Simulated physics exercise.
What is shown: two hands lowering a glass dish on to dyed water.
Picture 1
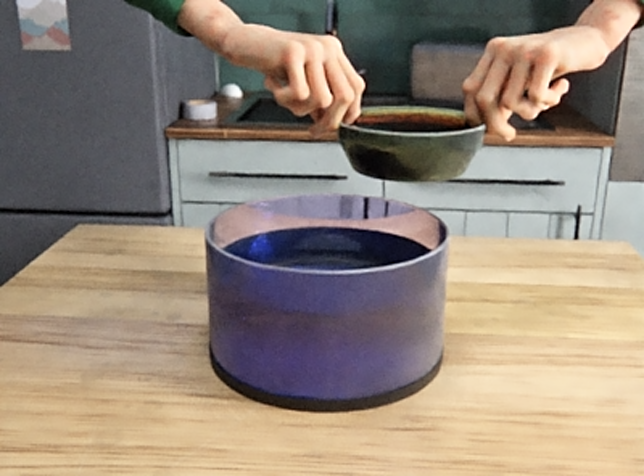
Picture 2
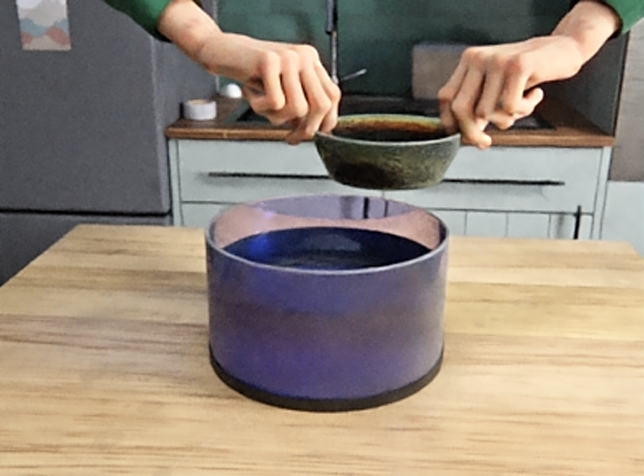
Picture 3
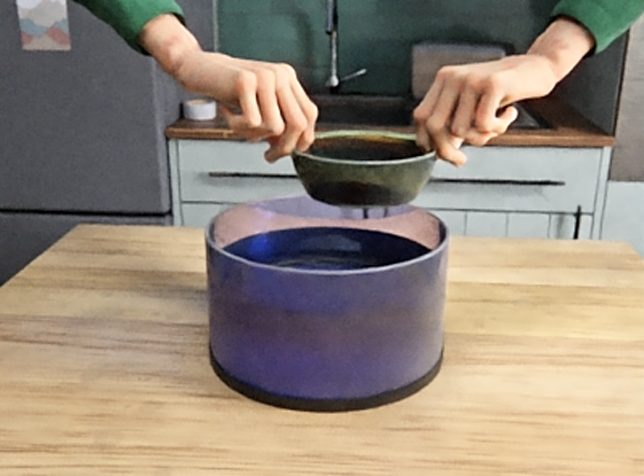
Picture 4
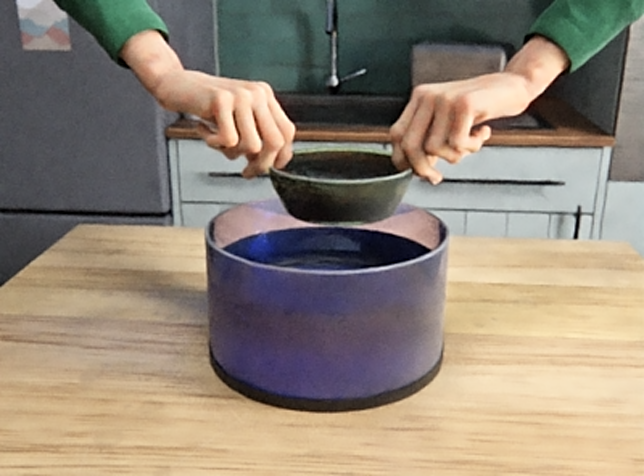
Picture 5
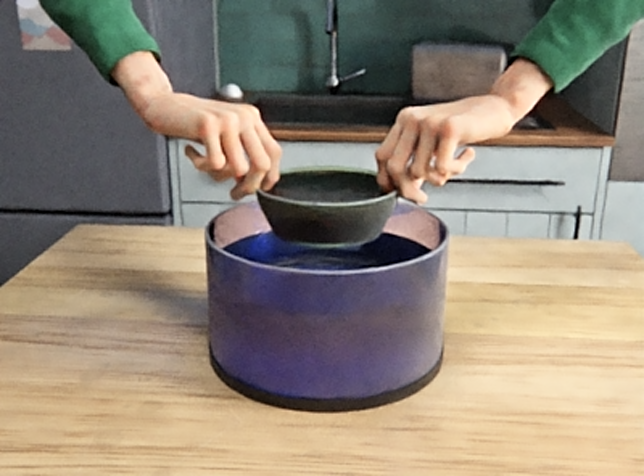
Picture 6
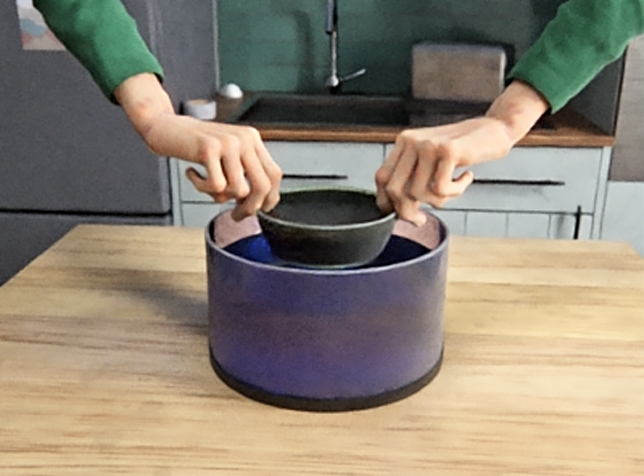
In a kitchen, two hands lowering a nearly full dark green glass dish leftward and down to a blue-purple tub of dyed water.
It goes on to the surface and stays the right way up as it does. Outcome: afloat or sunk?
Chances are it will be submerged when they let go.
A moment on, the dish dips into the dyed water.
Further on, dyed water pours in over its rim.
When it is over, the dish lies on the bottom.
